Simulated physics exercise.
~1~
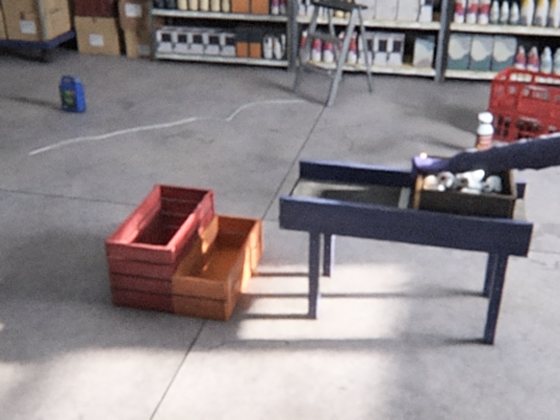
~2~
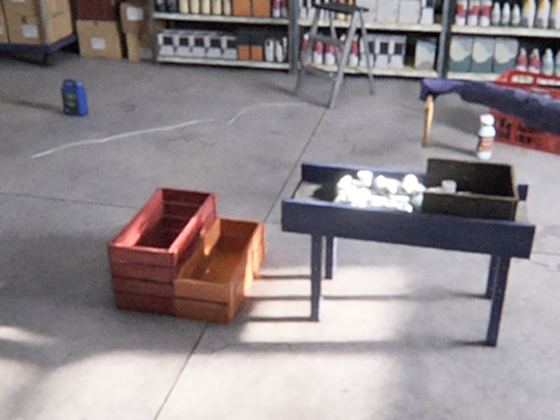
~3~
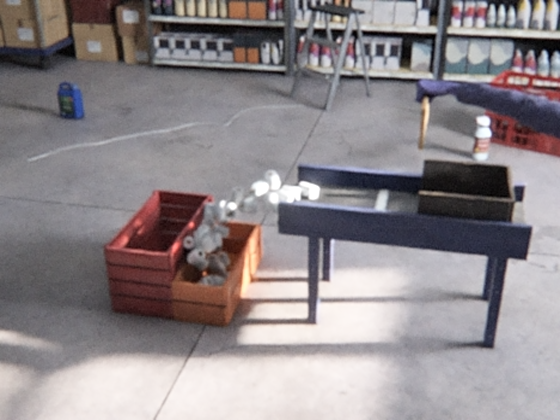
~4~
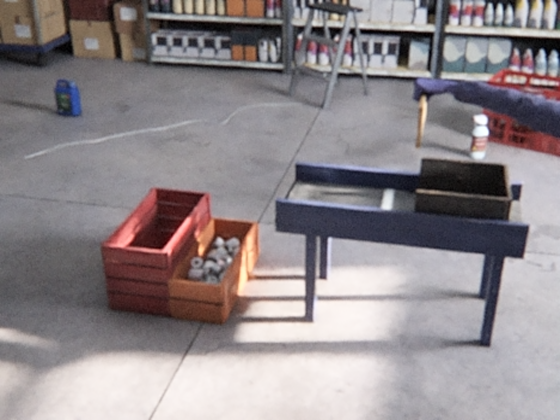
A heap of pale rolls sat in a dark pen on a blue table, then slid left along the top once the gate lifted, tumbled off the end in a stream, and all landed in the orange bin, leaving the red tub behind it empty.
